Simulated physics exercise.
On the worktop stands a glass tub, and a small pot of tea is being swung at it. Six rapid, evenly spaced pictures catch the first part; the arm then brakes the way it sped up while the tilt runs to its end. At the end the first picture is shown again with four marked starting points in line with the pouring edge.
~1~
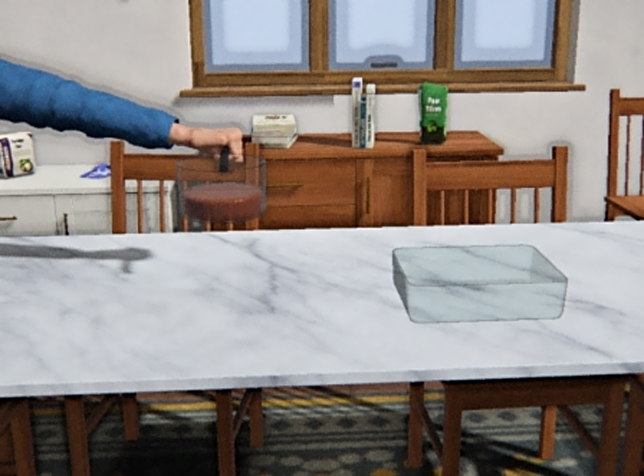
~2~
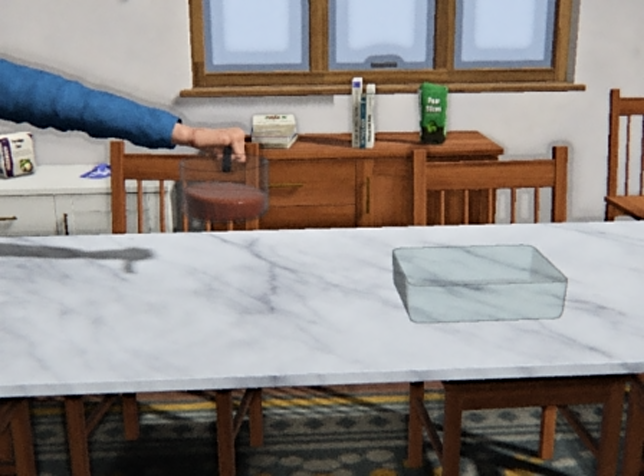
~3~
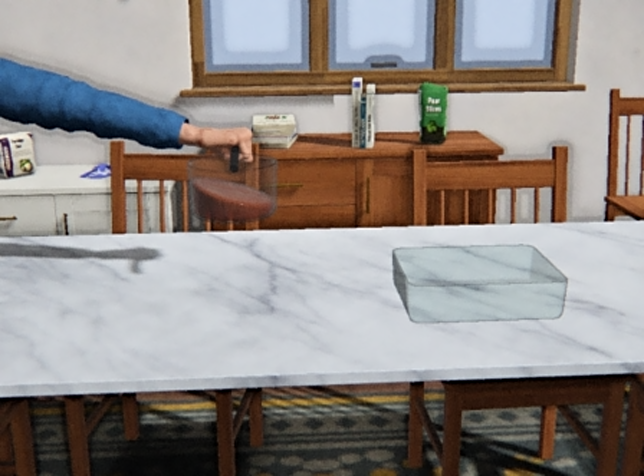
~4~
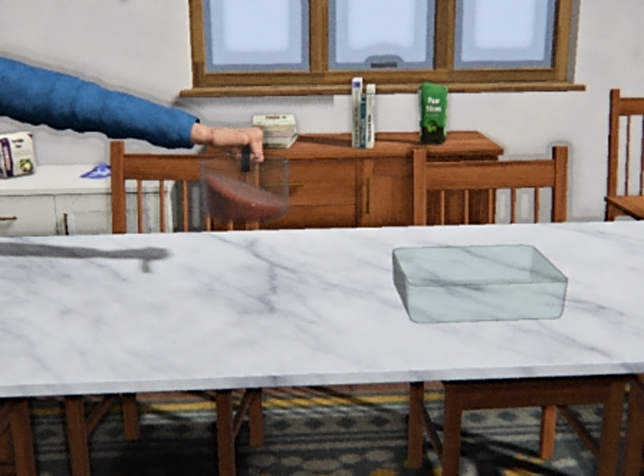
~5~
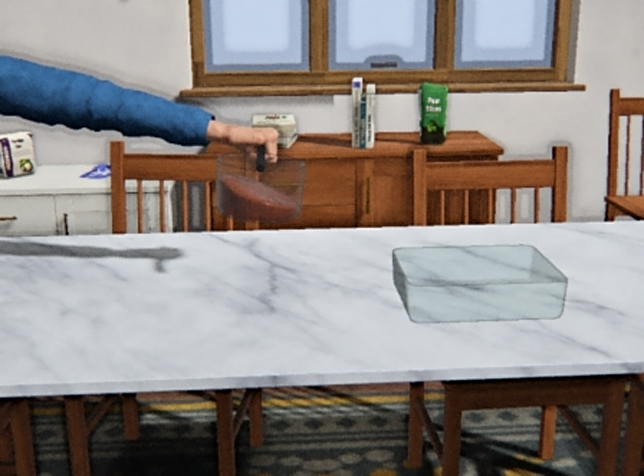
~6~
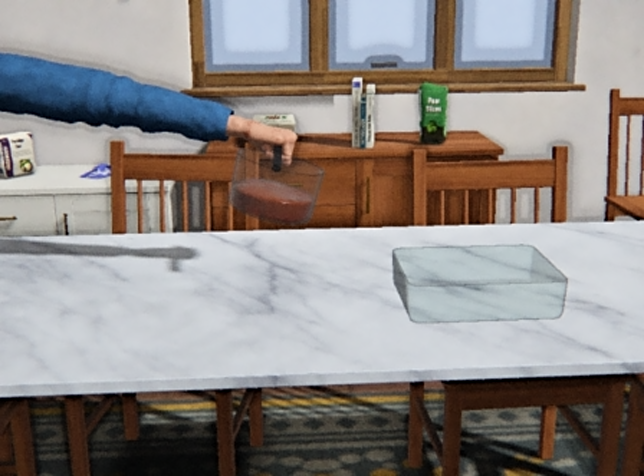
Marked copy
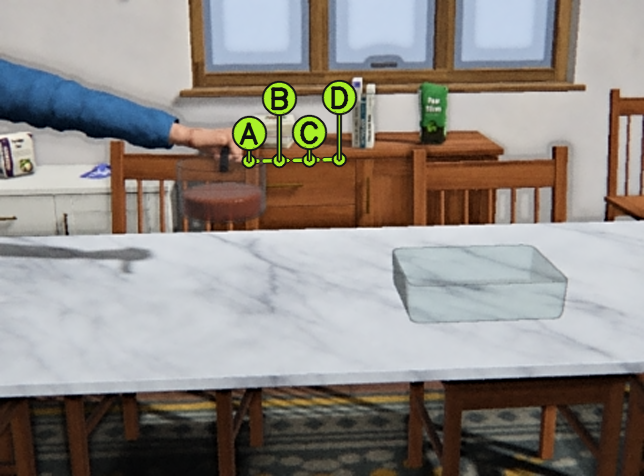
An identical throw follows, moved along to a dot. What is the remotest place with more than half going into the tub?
C will do.
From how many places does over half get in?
Two of them.
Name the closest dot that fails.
It is B.
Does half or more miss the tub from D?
No.
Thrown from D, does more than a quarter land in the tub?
Yes, it does.
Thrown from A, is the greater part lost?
Yes, it does.
On the marked copy, A at (249, 161); B at (279, 160); C at (309, 160); D at (339, 159).
With A, about 12 % lands in the tub, 85 % falls short and 3 % goes beside or beyond.
With B, about 37 % lands in the tub, 56 % falls short and 8 % goes beside or beyond.
With C, about 62 % lands in the tub, 26 % falls short and 11 % goes beside or beyond.
With D, about 80 % lands in the tub, 3 % falls short and 17 % goes beside or beyond.
